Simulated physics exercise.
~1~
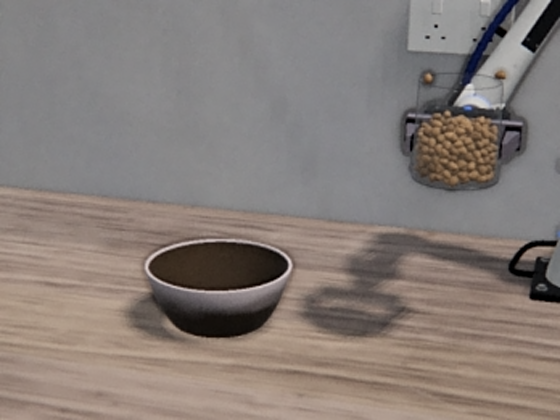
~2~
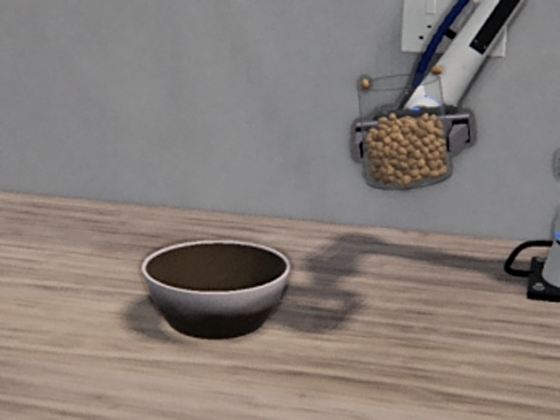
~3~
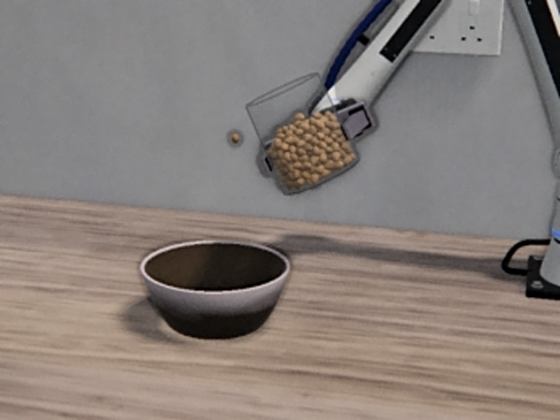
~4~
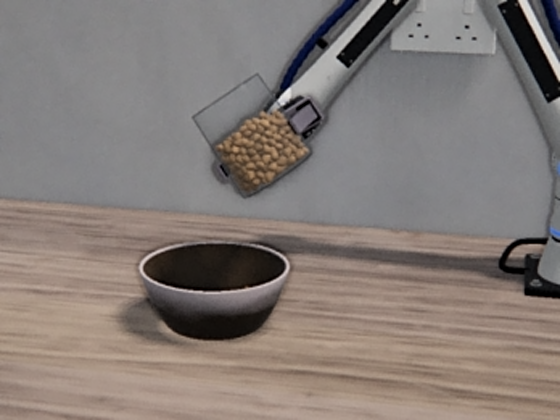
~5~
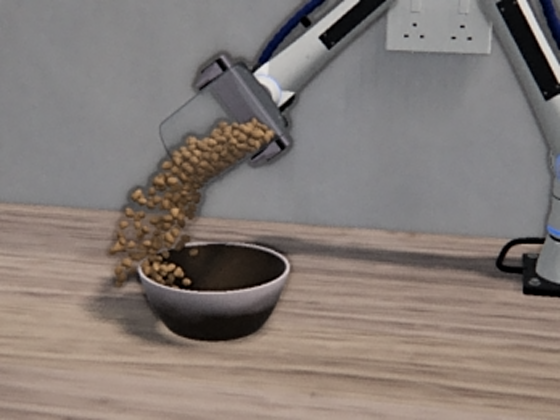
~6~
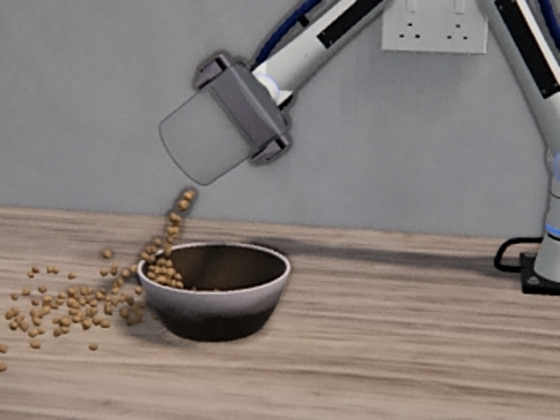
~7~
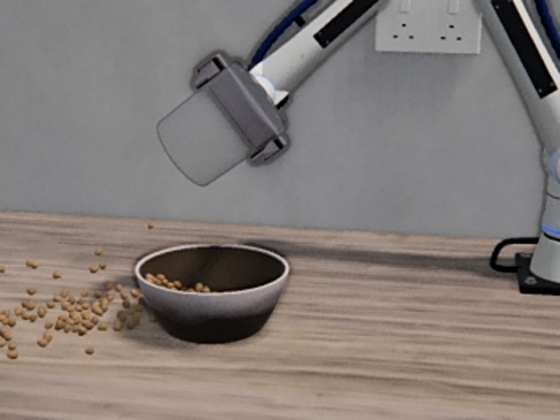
A white robot arm with black panels and a blue cable reaches in from the right, above a pale wood table against a grey wall with a white socket, seen from slightly above the tabletop. It holds a clear tumbler of tan dried beans, and a dark bowl with a pale rim stands left of centre. The arm carries the tumbler left, tilting it as a stray bean or two drops. Above the bowl it tips the tumbler over, and the beans pour toward the bowl's left edge. Some land inside while many scatter across the table to the left, leaving the tumbler empty and still overturned.
